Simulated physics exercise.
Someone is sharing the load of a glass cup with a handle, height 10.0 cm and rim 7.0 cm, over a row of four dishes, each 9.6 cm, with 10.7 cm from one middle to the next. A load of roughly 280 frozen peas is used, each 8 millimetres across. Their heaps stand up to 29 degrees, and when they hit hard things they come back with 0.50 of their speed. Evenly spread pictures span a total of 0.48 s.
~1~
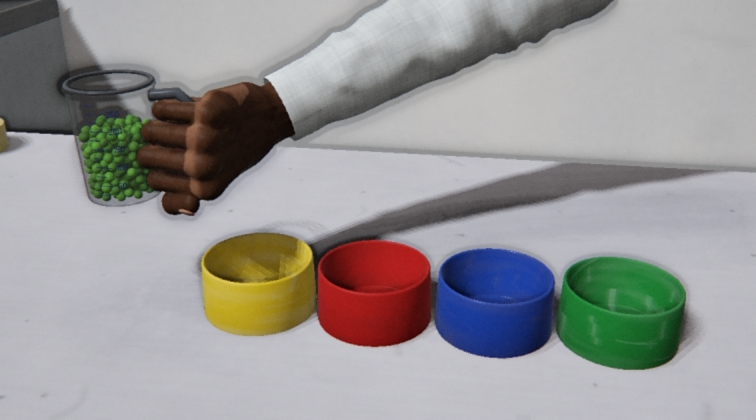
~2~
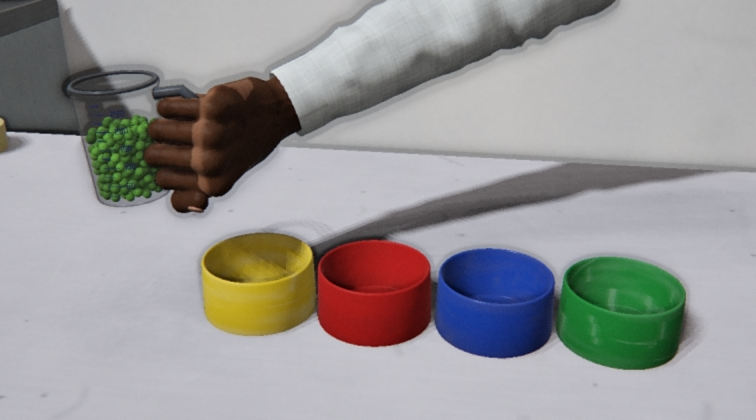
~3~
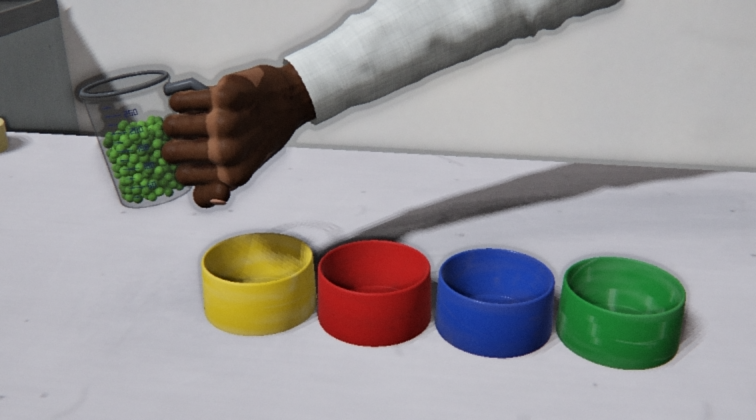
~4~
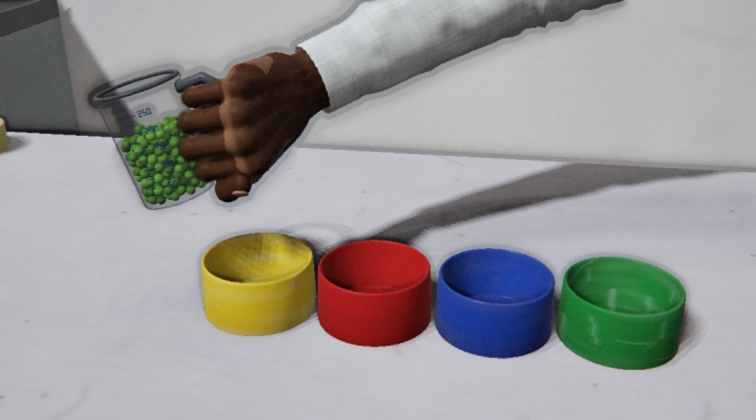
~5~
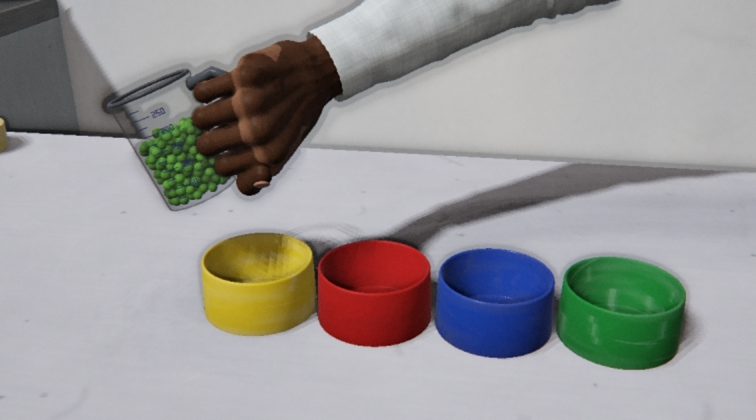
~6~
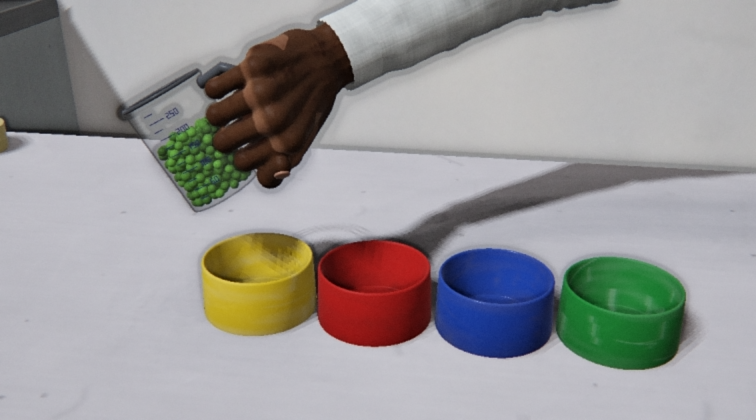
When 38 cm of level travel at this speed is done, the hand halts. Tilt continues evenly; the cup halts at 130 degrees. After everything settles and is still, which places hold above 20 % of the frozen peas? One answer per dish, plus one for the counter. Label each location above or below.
Labels - red dish: Above, blue dish: Below, green dish: Below, yellow dish: Below, counter: Below.
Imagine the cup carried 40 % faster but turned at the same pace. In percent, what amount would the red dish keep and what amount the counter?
Then: Red 0; counter 0.
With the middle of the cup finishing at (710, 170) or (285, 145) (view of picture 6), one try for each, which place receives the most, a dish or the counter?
Try 1 - red; try 2 - yellow.
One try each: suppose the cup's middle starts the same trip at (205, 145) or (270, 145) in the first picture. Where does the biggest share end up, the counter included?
In the first try blue collects the most, and in the second it's blue.
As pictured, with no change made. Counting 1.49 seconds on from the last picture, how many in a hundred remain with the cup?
Roughly 10 per cent, give or take.
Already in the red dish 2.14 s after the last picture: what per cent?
About 95 per cent by then.
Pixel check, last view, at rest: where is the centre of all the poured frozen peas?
Close to pixel (379, 297).
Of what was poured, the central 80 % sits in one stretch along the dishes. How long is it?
Some 6 cm.
Then, 0.90 s after the last picture, tilt 90 degrees; cup holds 100 %.
Then, 1.49 s after the last picture, tilt 129 degrees; cup holds 10 %, red 85 %.
Then, 2.14 s after the last picture, tilt 130 degrees; cup holds 0 %, red 95 %.
In the end, red 95 %, blue 0 %, green 0 %, yellow 0 %, counter 5 %.
